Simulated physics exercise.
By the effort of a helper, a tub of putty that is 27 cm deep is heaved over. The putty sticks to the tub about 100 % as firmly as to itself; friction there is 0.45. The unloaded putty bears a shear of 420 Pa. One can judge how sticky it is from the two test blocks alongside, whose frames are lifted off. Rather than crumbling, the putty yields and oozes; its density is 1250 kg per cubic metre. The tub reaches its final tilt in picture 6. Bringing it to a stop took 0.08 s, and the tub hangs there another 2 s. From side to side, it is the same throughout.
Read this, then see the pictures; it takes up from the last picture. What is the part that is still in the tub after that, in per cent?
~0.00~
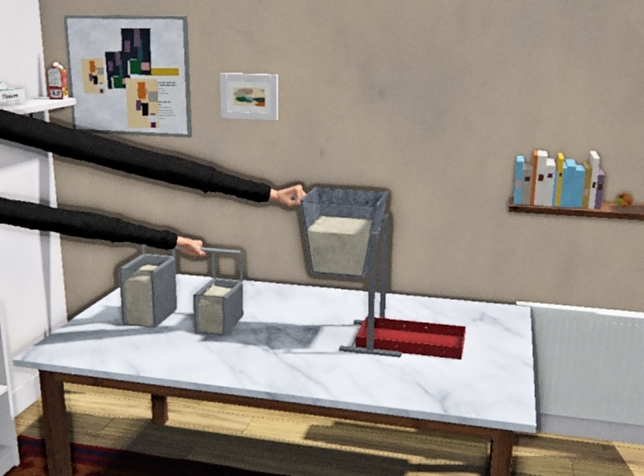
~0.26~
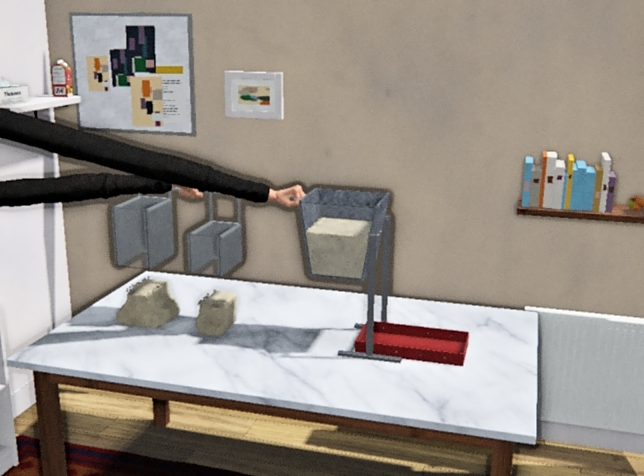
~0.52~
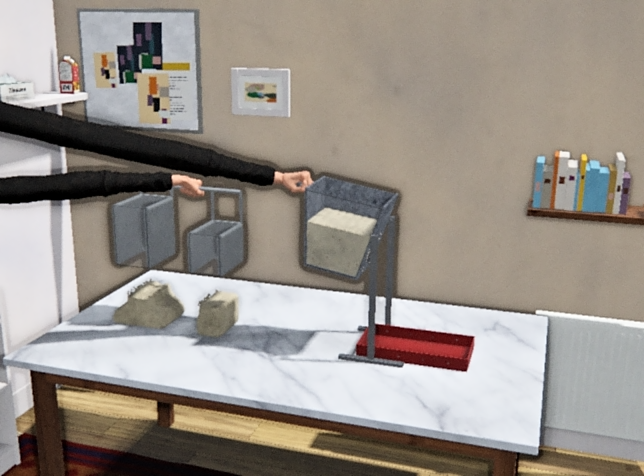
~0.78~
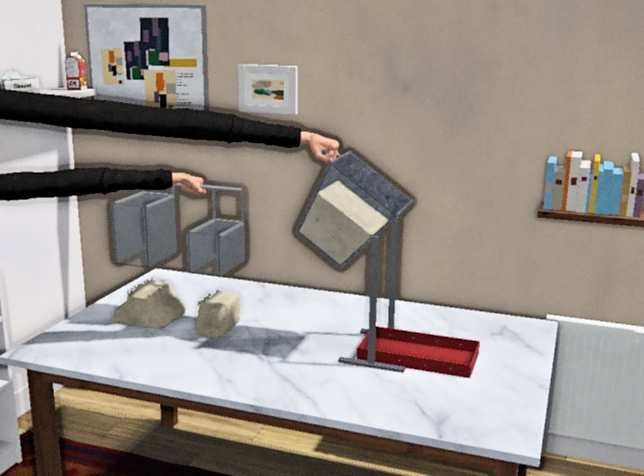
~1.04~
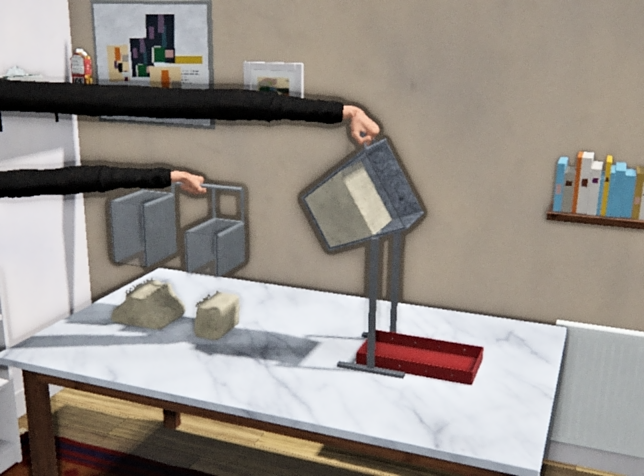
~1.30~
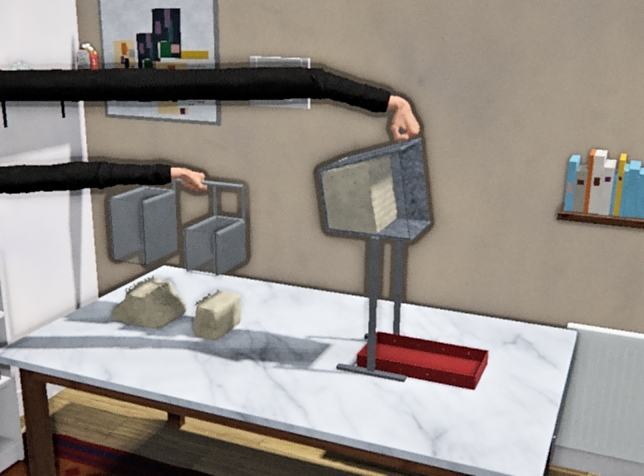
About 100 %.
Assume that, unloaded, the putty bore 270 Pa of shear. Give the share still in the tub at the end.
I'd say around 70 percent.
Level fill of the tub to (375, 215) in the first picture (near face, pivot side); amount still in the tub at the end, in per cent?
It would be close to 65 percent.
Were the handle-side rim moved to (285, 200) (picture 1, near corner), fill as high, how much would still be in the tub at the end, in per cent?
I'd guess around 65 per cent remains.
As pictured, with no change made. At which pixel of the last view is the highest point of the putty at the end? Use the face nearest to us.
About (389, 190).
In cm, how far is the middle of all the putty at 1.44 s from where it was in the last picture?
About 2 cm.
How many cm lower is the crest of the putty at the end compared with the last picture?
The top ends up some 8 cm below its level in the last picture.
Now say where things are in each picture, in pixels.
In the first frame, handle-side rim at (303, 200), tilt 0 degrees; top of the putty at (368, 234); blocks stand 20 cm, 13 cm (left to right).
In the second frame, handle-side rim at (301, 201), tilt 0 degrees; top of the putty at (367, 236); blocks stand 15 cm, 13 cm (left to right).
In the third frame, handle-side rim at (307, 189), tilt 9 degrees; top of the putty at (311, 222); blocks stand 13 cm, 12 cm (left to right).
In the fourth frame, handle-side rim at (332, 163), tilt 34 degrees; top of the putty at (319, 194); blocks stand 13 cm, 12 cm (left to right).
In the fifth frame, handle-side rim at (367, 151), tilt 59 degrees; top of the putty at (342, 174); blocks stand 13 cm, 12 cm (left to right).
In the sixth frame, handle-side rim at (401, 151), tilt 81 degrees; top of the putty at (365, 164); blocks stand 13 cm, 12 cm (left to right).
After 1.44 s, the tub is at 81 degrees and holds 100 %.
After 1.61 s, the tub is at 81 degrees and holds 100 %.
After 1.78 s, the tub is at 81 degrees and holds 100 %.
After 1.95 s, the tub is at 81 degrees and holds 100 %.
After 3.30 s, at the end, the tub is at 81 degrees and holds 100 %.
